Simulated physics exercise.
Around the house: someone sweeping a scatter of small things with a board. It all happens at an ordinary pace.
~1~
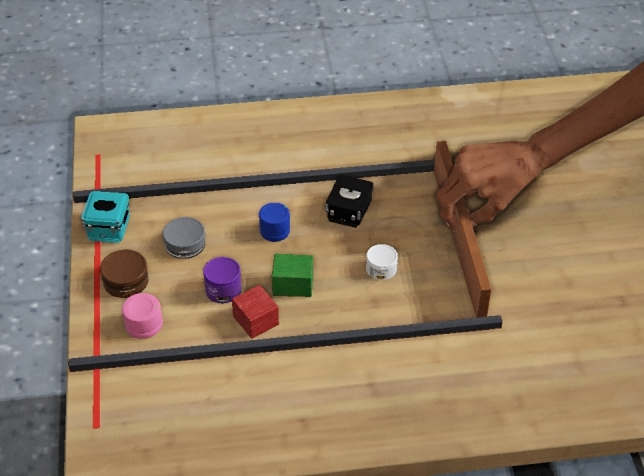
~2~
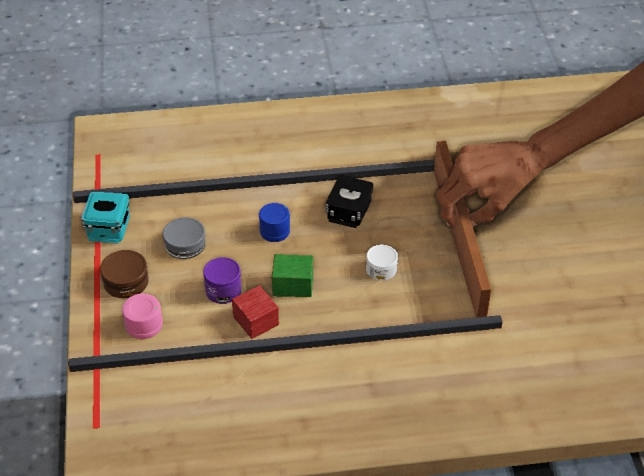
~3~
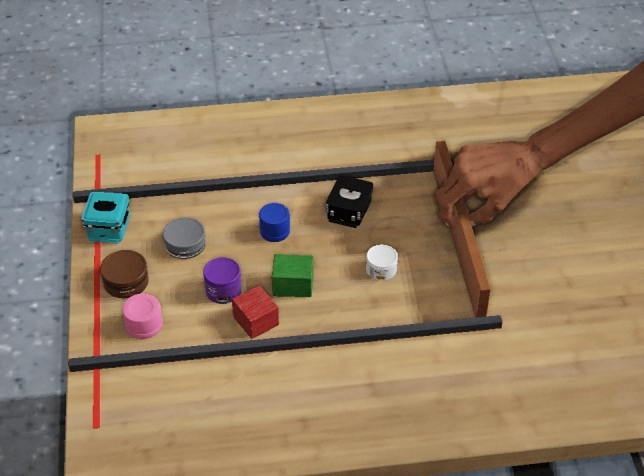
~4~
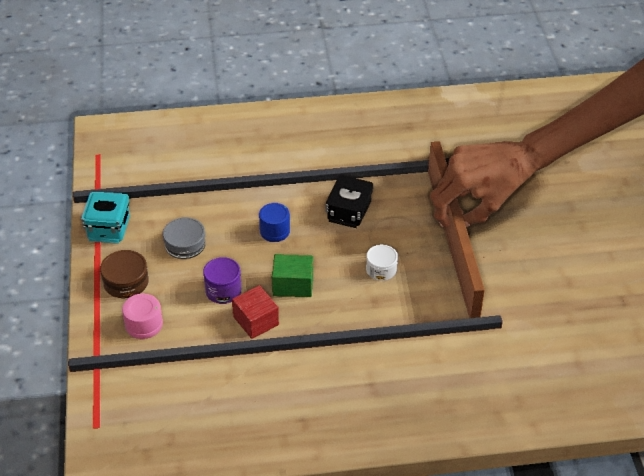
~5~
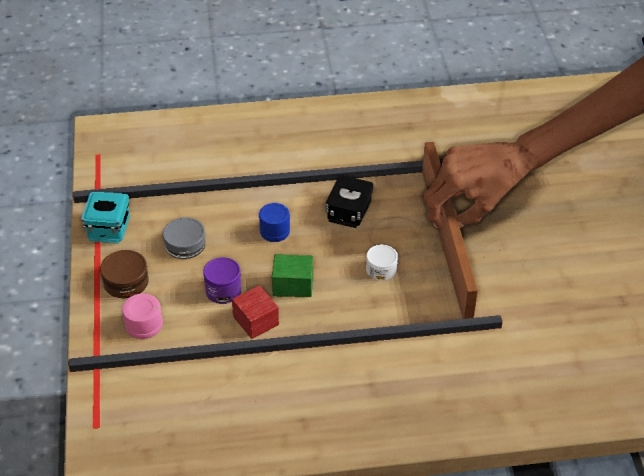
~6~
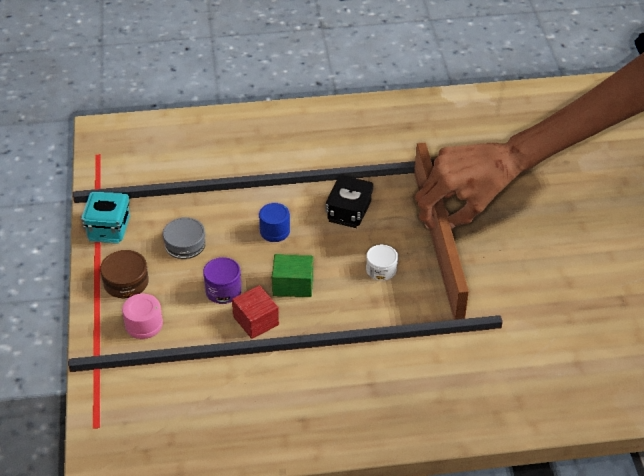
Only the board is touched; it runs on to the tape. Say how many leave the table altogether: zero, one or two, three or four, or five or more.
The number that fall off is five or more.
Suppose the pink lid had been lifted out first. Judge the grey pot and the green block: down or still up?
The grey pot drops off, the green block does not fall.
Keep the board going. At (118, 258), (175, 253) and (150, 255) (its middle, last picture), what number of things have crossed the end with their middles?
Place by place, 6, 0 and 2.
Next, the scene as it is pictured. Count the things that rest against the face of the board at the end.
In contact: 4.
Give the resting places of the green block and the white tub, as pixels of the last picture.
About (79, 301), and the other about (81, 271).
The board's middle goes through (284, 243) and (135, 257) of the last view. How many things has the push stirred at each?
The counts are 6 and 10.
Early on, none off yet; turquoise case at rest near (107, 217); brown tub at rest near (125, 274); pink lid at rest near (143, 316).
Finally, the number that fall off is five or more; lost, blue lid, purple tub, grey pot, pink lid, brown tub and turquoise case.
